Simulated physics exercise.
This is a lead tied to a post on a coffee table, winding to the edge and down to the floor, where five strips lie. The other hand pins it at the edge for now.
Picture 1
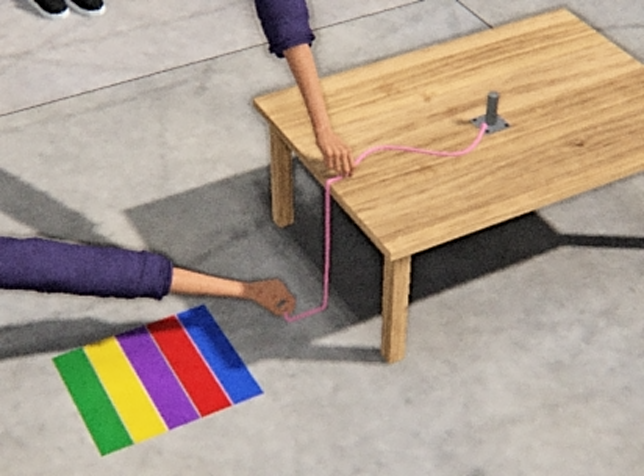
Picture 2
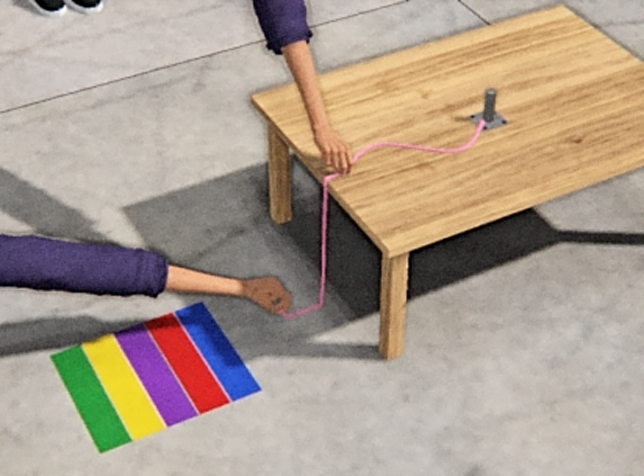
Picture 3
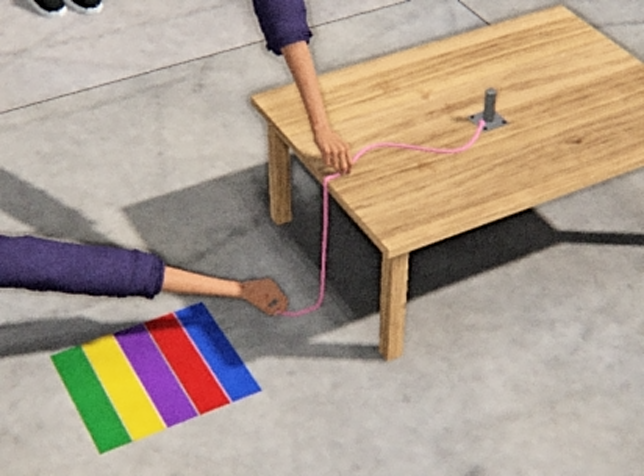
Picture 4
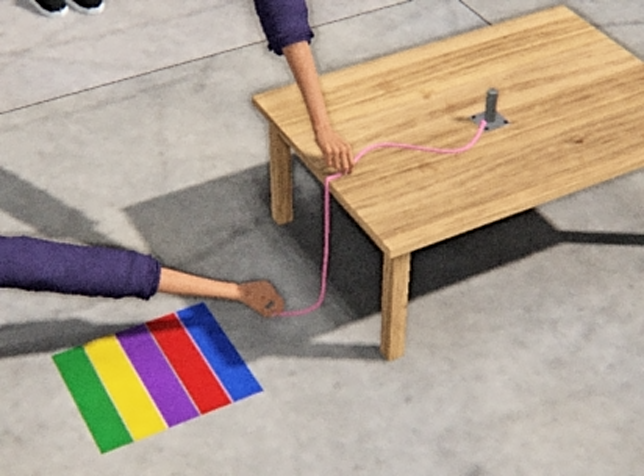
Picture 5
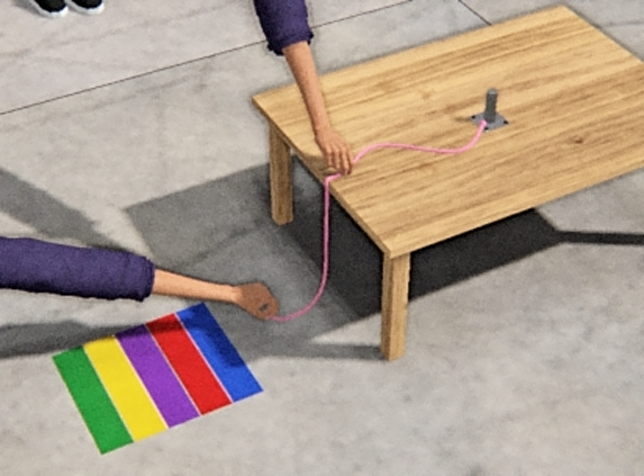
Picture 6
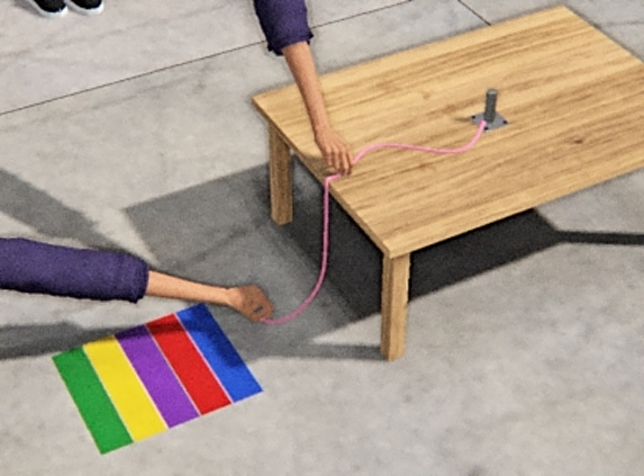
A hand holding the end of a pink cord near the floor moves slightly left toward five coloured strips, while another hand stays pressed at the table's edge, where the cord runs from a small post.
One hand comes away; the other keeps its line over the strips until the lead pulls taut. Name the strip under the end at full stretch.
It halts on the purple strip.
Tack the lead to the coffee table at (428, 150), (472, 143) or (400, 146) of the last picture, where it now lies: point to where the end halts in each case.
Try by try, around (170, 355), (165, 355) and (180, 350).
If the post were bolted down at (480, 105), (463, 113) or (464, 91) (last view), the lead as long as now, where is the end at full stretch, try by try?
Try by try, around (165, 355), (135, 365) and (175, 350).
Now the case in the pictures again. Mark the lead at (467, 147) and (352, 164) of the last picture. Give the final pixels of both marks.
At (444, 136), then (329, 177).
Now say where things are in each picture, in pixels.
The first picture shows end (286, 312); blue (238, 382); red (207, 394); purple (175, 406); yellow (142, 419); green (108, 432).
The second picture shows end (282, 310); lead through (475, 138) (420, 149) (357, 156) (326, 195) (324, 248) (321, 297).
The third picture shows end (278, 312).
The fourth picture shows end (275, 314); lead through (476, 138) (422, 149) (358, 156) (327, 196) (327, 248) (321, 298).
The fifth picture shows end (269, 316).
The sixth picture shows end (263, 318); lead through (476, 139) (421, 149) (358, 157) (326, 196) (325, 249) (308, 301).
Soon after, end near (206, 339); over blue.
Then, end near (171, 352); over red.
At full stretch, end near (151, 360); over purple. Over purple.
